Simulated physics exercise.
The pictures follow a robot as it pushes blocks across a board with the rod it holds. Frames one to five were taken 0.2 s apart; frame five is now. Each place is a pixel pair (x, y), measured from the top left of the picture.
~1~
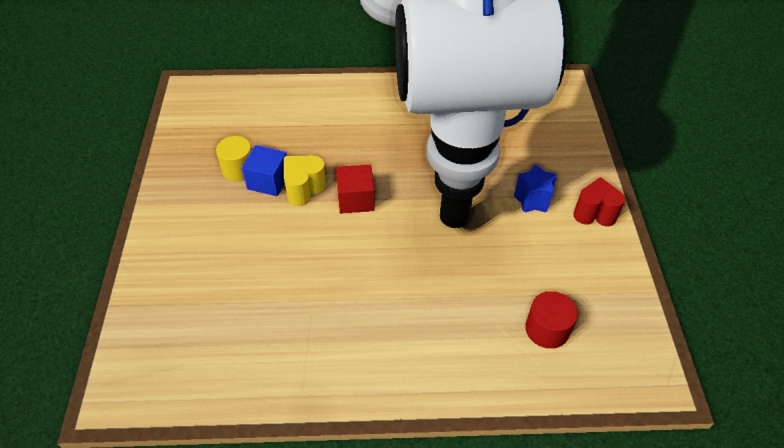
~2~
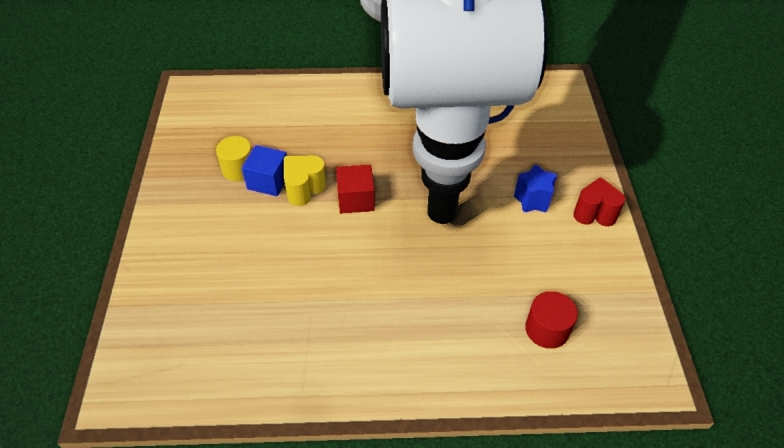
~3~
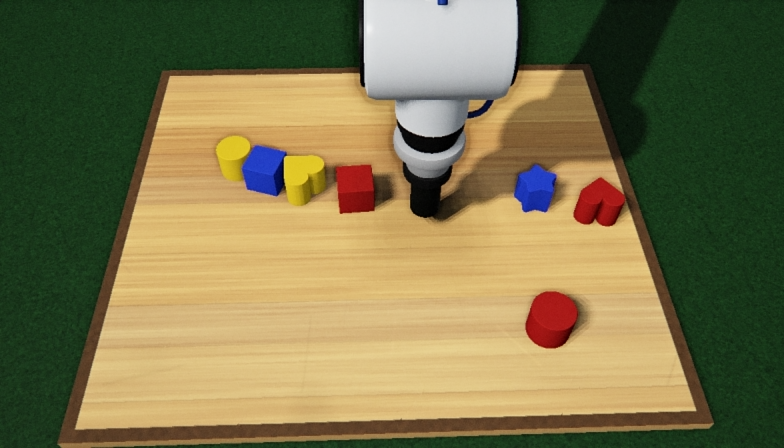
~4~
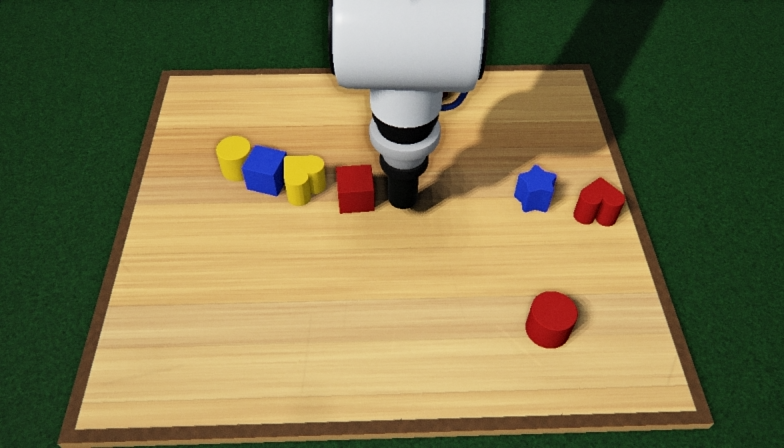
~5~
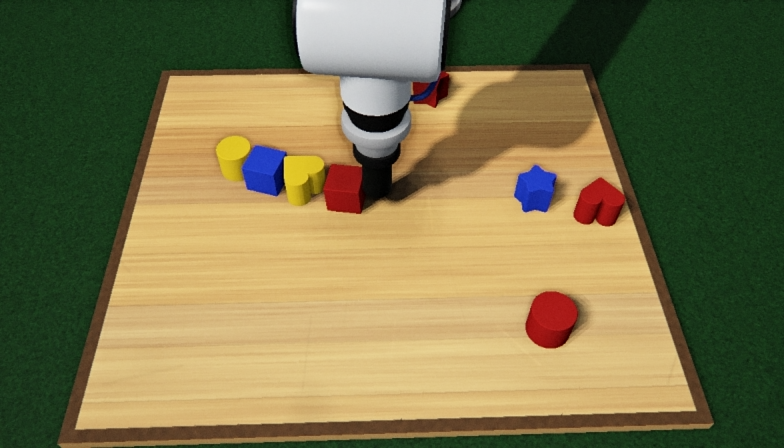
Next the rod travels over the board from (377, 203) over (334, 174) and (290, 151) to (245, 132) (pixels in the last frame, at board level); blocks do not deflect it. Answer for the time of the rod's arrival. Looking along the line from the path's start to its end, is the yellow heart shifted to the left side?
The answer is yes.
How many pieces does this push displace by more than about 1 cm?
Once the path ends, three or more blocks will have shifted.
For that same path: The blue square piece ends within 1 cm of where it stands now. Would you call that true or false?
That statement is not accurate.
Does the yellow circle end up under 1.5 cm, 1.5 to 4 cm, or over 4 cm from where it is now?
Verdict: More than 4 cm.
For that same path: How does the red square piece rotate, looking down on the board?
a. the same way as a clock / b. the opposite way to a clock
I choose b.
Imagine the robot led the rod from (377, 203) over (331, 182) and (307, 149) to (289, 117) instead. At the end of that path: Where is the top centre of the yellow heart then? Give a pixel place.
Pixel (236, 132).
The first path, step by step. One third of the way, rod at (332, 158); yellow circle at (194, 149); blue square piece at (232, 156), turned 50° anticlockwise; yellow heart at (266, 148), turned 30° anticlockwise; red square piece at (299, 150).
Two thirds of the way, rod at (286, 134); yellow circle at (177, 149); blue square piece at (201, 165), turned 85° anticlockwise; yellow heart at (223, 144), turned 60° anticlockwise; red square piece at (255, 133), turned 30° anticlockwise.
At the end, rod at (241, 115); yellow circle at (160, 152); blue square piece at (195, 171), turned 115° anticlockwise; yellow heart at (195, 145), turned 100° anticlockwise; red square piece at (214, 124), turned 65° anticlockwise.
